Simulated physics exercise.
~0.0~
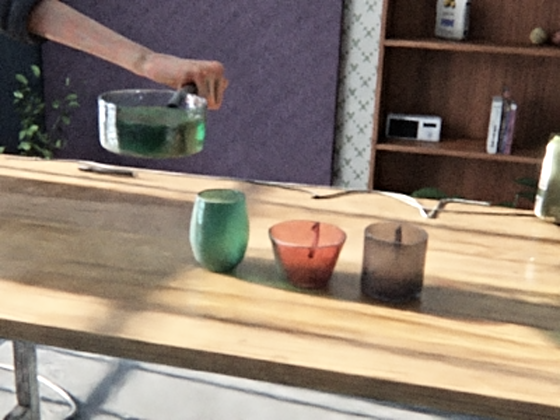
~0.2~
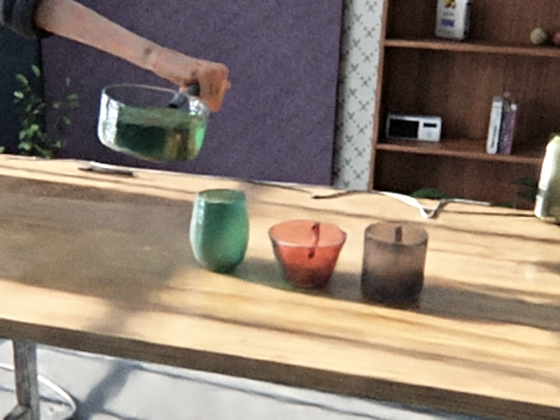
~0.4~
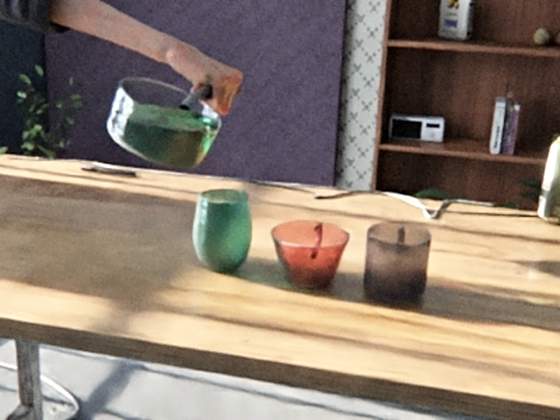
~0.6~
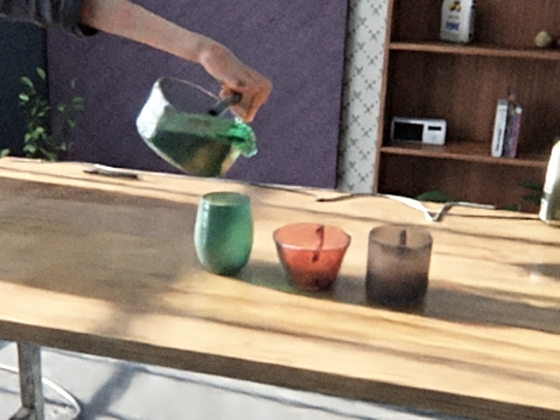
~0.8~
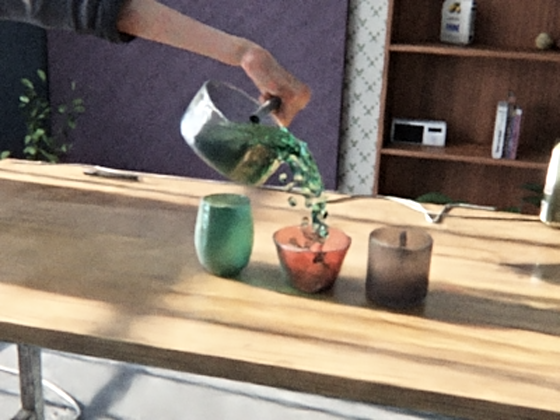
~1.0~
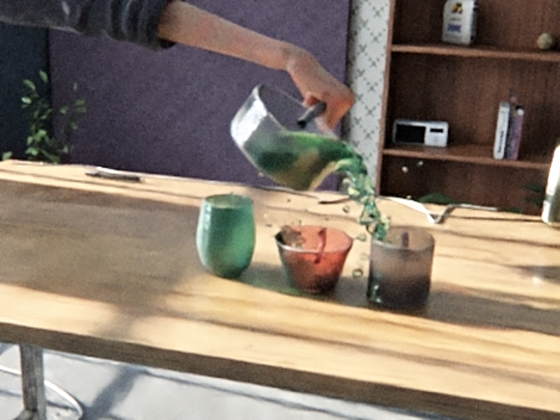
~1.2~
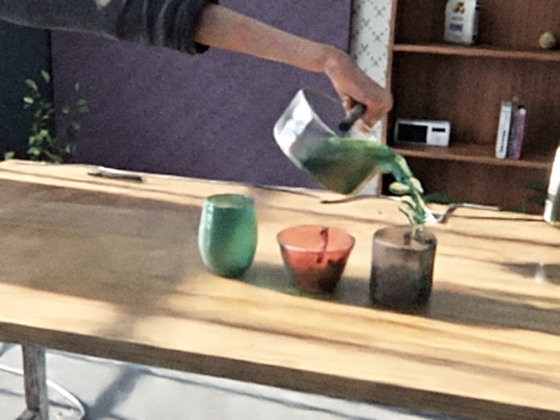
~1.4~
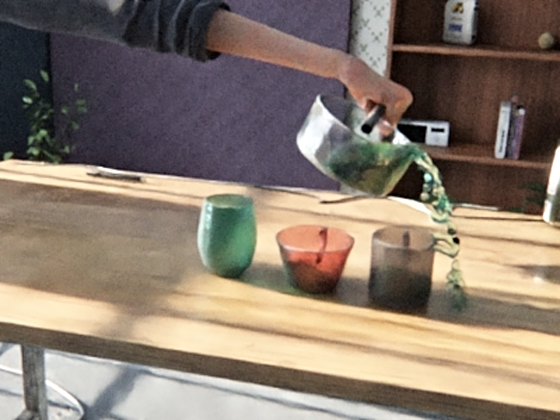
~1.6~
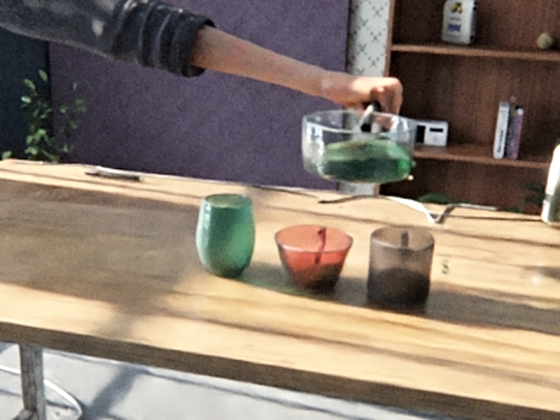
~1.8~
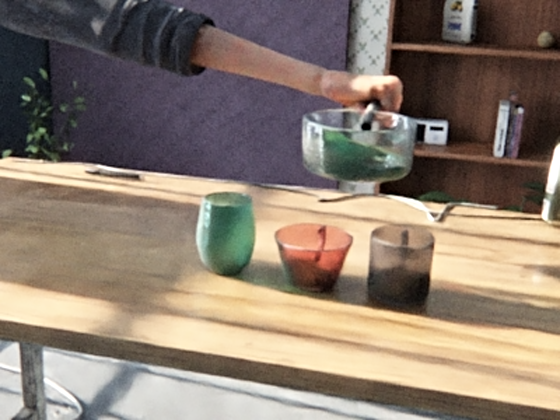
A sunlit wooden table stands before a dark purple panel and a brown shelf, seen from slightly above with a faint sway. On it are a rounded green glass at left, a wide red cup in the middle and a brownish mug at right. A hand holds a clear saucepan of green liquid at upper left, then tips it and carries it right. Liquid streams toward the red cup, crosses to the brown mug and finally falls past the mug's right side. The hand levels the saucepan, which ends held above the mug with some liquid still inside.
